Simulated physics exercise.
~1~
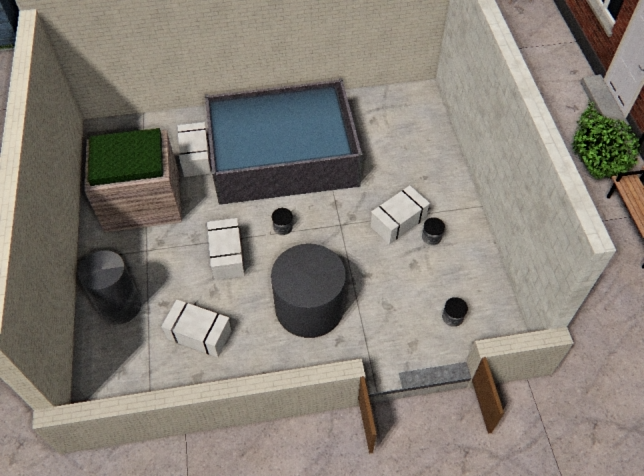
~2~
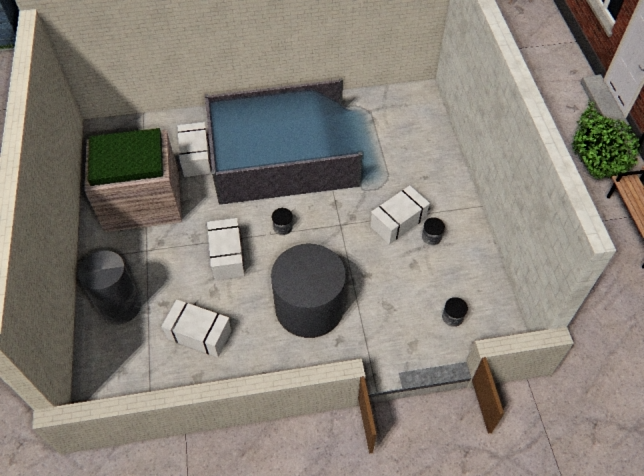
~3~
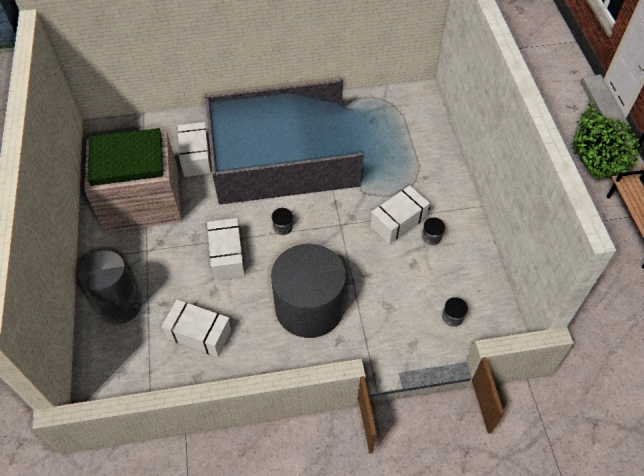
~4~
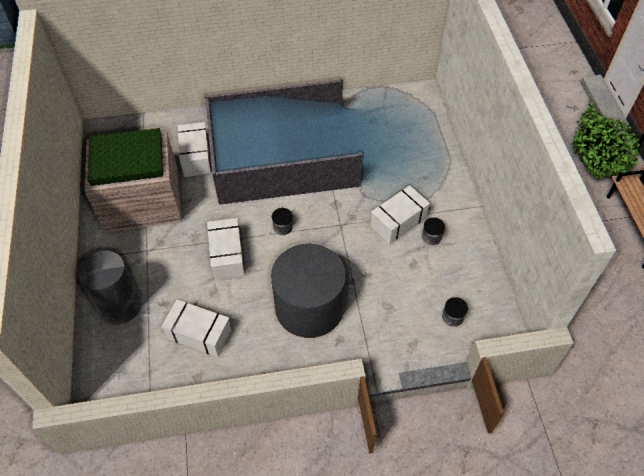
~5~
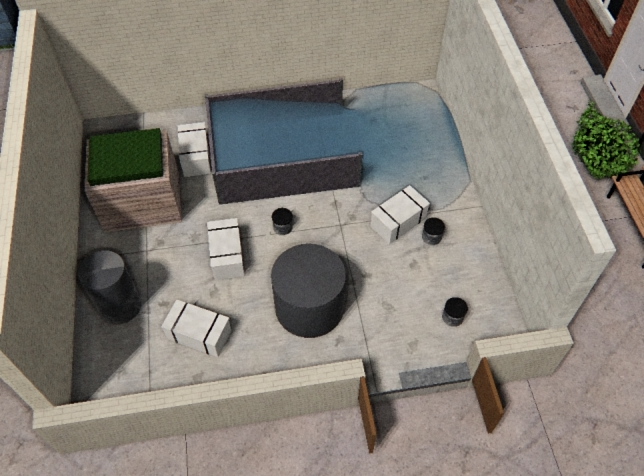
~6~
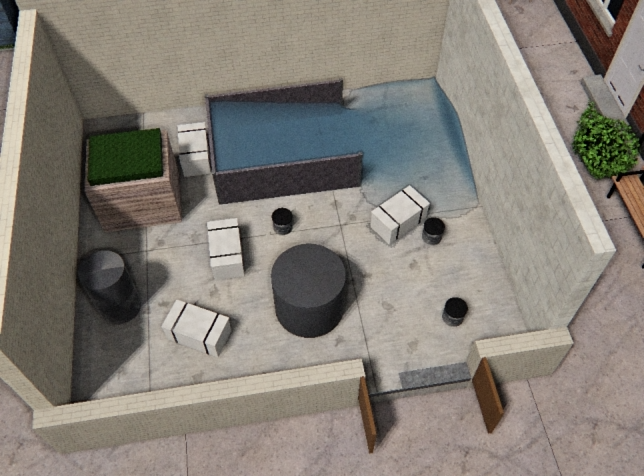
Water pouring from the open right side of a raised pool, spreading across a walled courtyard floor while scattered objects stay still.
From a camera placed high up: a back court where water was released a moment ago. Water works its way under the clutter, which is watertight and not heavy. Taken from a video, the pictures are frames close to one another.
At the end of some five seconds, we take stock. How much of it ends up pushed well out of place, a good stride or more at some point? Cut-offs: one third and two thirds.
Midway band.
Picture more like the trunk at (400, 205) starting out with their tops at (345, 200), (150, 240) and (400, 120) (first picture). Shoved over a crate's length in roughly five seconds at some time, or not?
The answers, in order, are remains nearby, remains nearby and displaced a stride.
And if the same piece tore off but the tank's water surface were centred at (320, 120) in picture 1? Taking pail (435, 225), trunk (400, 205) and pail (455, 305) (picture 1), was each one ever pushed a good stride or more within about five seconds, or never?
Far enough, Not far, Far enough.
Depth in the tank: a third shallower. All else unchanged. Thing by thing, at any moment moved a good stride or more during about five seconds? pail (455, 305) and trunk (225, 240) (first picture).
So the first made it that far, and the second came up short.
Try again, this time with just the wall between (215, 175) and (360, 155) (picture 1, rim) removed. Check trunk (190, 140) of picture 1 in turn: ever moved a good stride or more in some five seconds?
I'd say it never gets that far.
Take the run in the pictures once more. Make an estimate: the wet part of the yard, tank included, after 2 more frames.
About 25 percent.
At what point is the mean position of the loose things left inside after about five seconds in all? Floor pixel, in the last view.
Around pixel (270, 248).
A moment on, 0 of 7 are well off their spots; 0 afloat.
Next, 0 of 7 are well off their spots; 0 afloat.
Later, 3 of 7 are well off their spots; 0 afloat.
In the end, 3 of 7 are well off their spots, and 3 have been at some point; 0 afloat.
